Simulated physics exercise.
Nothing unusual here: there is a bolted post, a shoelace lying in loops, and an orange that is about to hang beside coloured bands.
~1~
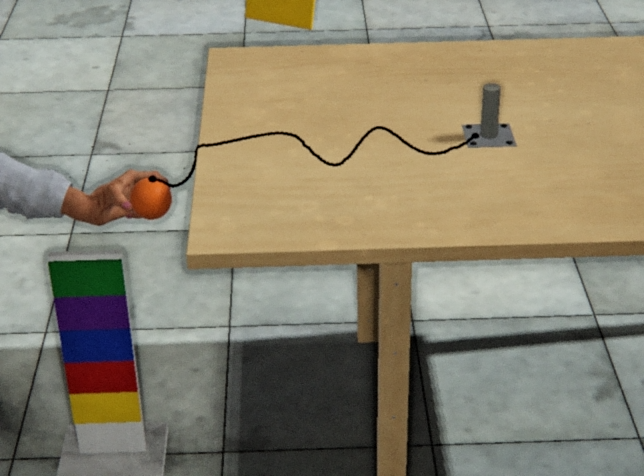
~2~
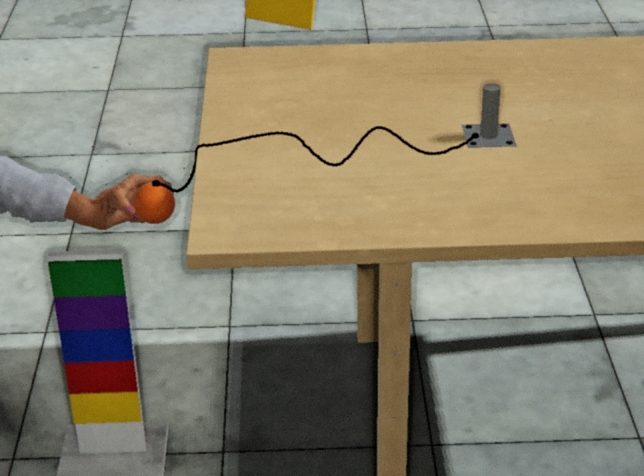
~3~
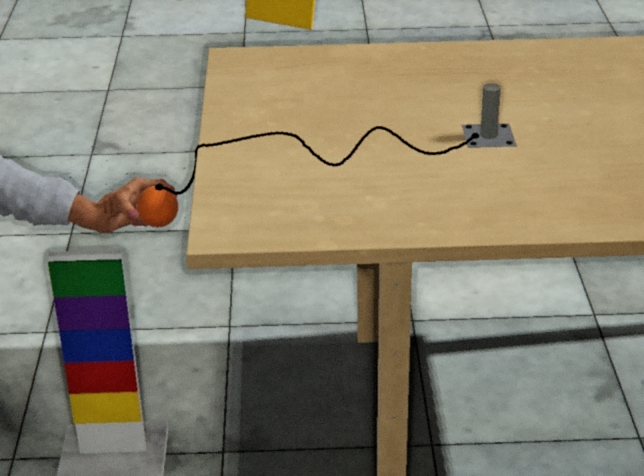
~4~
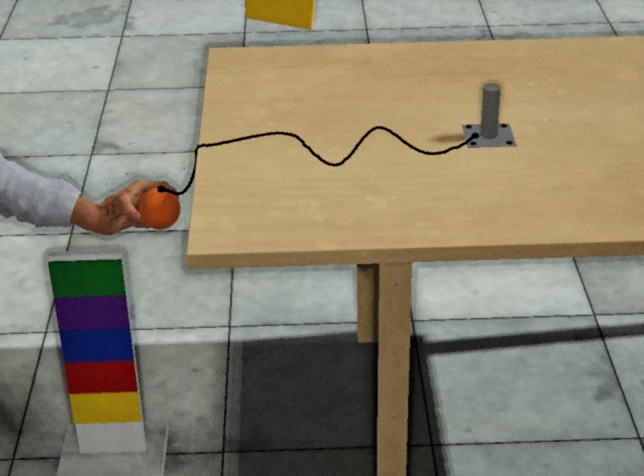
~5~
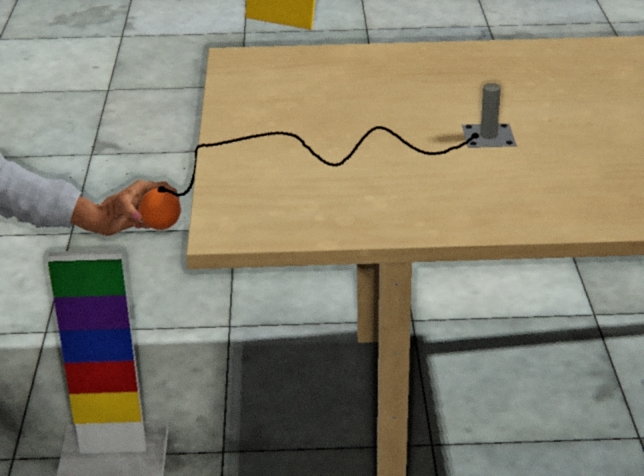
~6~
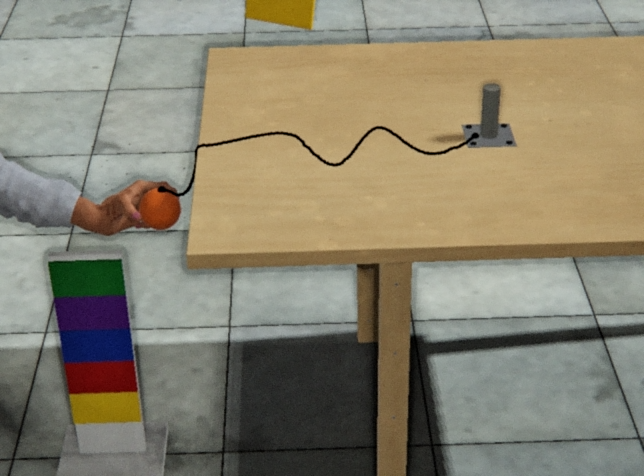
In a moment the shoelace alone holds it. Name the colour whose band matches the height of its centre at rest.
That would be blue.
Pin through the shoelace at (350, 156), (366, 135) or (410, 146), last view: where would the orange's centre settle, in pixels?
Roughly (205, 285), (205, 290) and (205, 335), in that order.
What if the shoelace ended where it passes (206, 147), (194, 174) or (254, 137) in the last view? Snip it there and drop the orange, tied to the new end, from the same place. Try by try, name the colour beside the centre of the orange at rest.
Green; purple; above them all.
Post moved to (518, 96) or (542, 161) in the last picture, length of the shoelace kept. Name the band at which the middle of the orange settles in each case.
The first case gives purple, the second gives purple.
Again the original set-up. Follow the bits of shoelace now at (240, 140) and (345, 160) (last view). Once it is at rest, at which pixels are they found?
One ends up around (202, 230), the other around (261, 149).
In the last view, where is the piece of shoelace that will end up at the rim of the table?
(304, 145).
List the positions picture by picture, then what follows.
The first frame shows orange (151, 199); green (87, 280); purple (92, 314); blue (97, 347); red (101, 379); yellow (105, 409).
The second frame shows orange (154, 203); shoelace through (447, 151) (384, 128) (346, 160) (297, 137) (214, 145).
The third frame shows orange (158, 207).
The fourth frame shows orange (159, 209); shoelace through (447, 151) (384, 128) (346, 160) (297, 137) (214, 145).
The fifth frame shows orange (160, 209).
The sixth frame shows orange (160, 209); shoelace through (447, 151) (384, 128) (346, 160) (297, 137) (214, 145).
Soon after, orange near (222, 309); level with purple.
After that, orange near (215, 342); level with blue.
In the end, orange near (211, 343); level with blue. At blue.
